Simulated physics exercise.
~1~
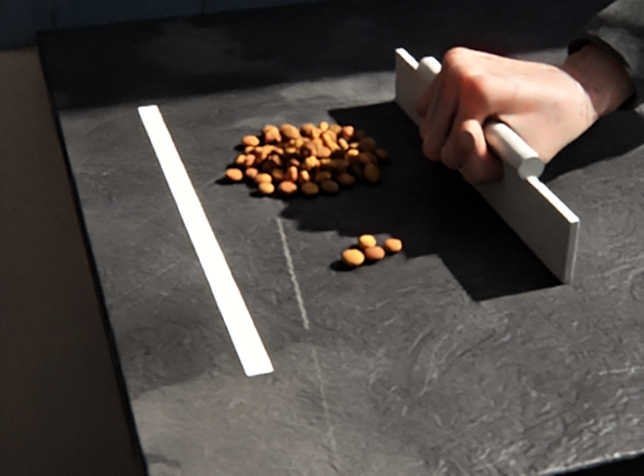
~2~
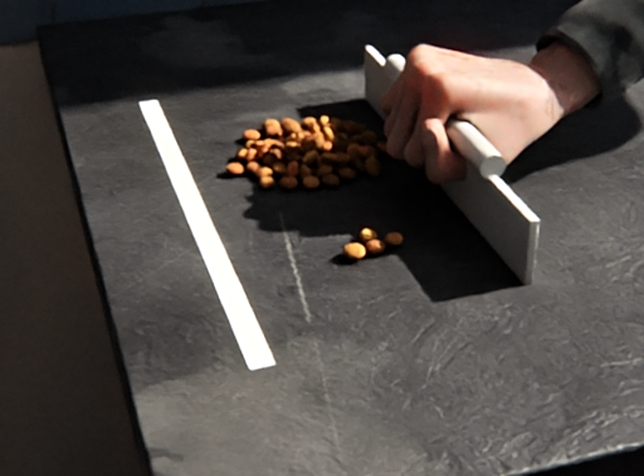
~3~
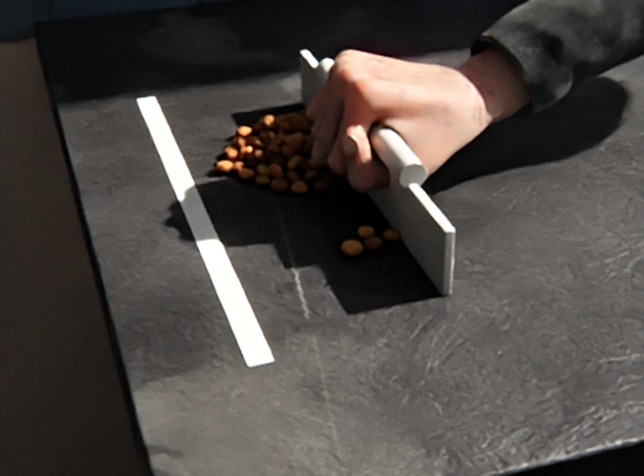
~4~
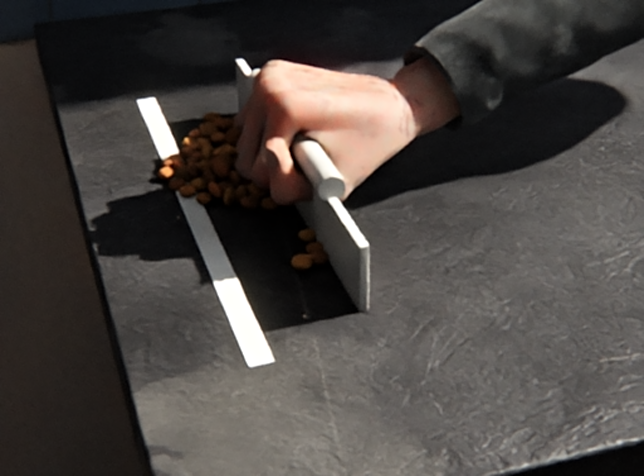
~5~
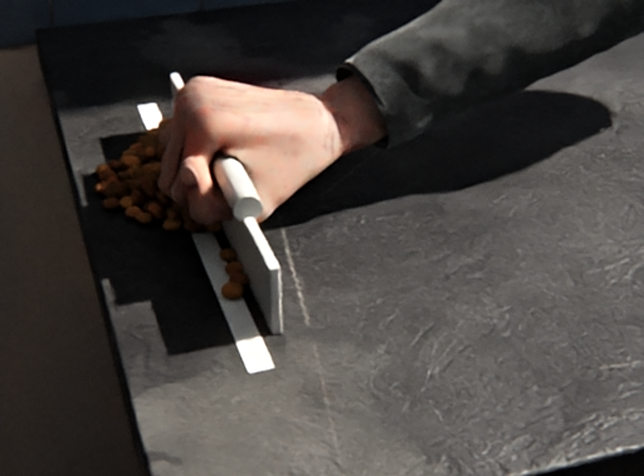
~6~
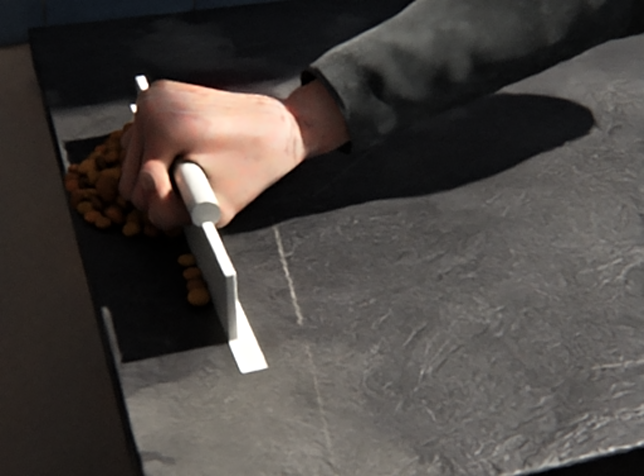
At the start, a hand in a dark sleeve grips the rod handle of a pale scraper on a dark tabletop, with a large heap of orange-brown bits and a small cluster nearer the viewer to its left. A strip of white tape lies beyond them. The scraper slides left, meets the heap, then gathers the small cluster too. It pushes both groups across the tape toward the table's left edge. Finally the blade stops along the tape, with the small cluster still on the table and the far heap crowded at the edge, a few bits just over it.
